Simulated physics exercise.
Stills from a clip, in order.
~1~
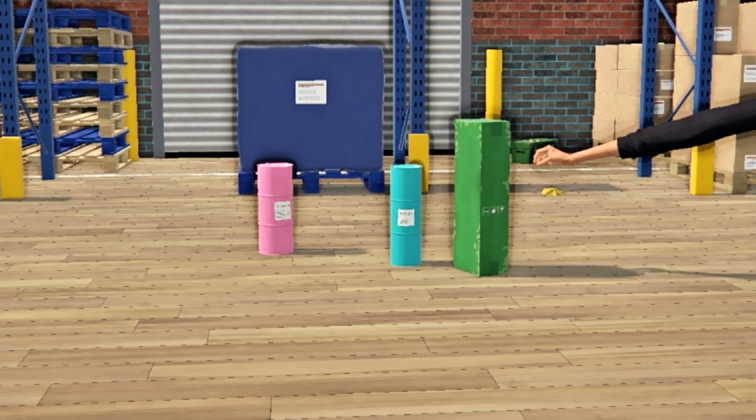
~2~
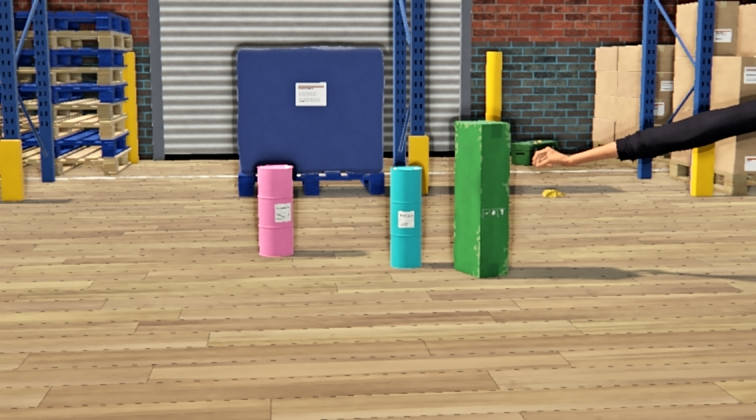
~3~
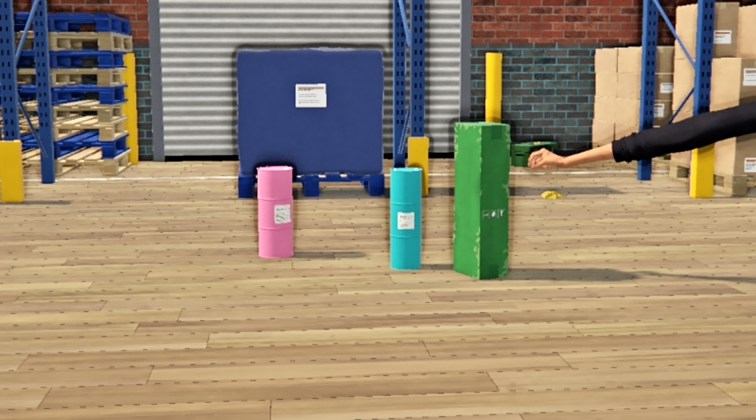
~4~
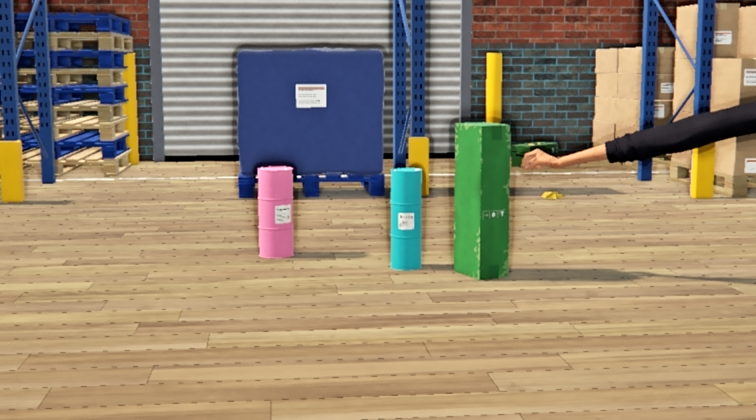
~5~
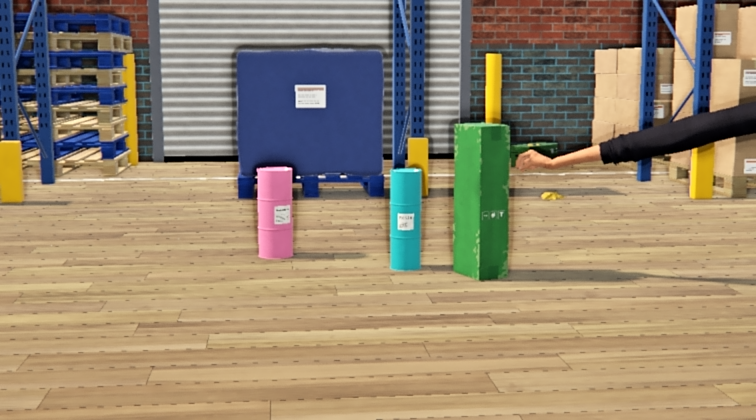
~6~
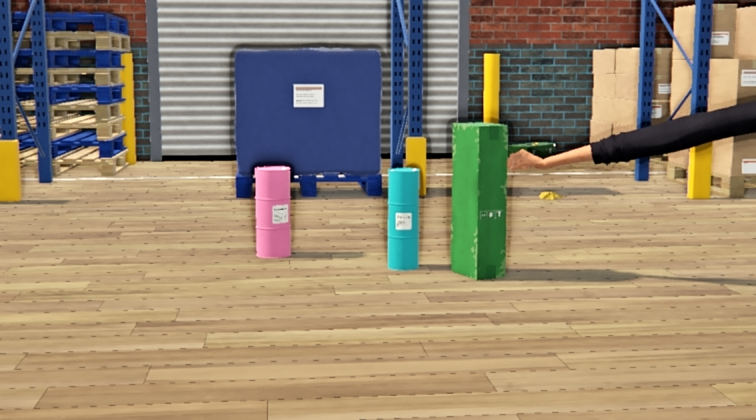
The video shows pink, cyan and green containers standing still on a wooden warehouse floor, while a dark-sleeved arm at the right extends slightly leftward, its hand moving a short distance closer to the tall green container.
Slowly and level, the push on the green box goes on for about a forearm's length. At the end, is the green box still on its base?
It is overturned.
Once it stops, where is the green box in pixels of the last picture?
In the last picture, near pixel (386, 267).
Then, 0.80 s later than the last frame, green box tilted by 24° near (450, 202).
Then, 1.10 s later than the last frame, green box tilted by 63° near (410, 232).
When it is over, lying over on the floor, green box. End places, in pixels of the last picture, green box near (386, 267).
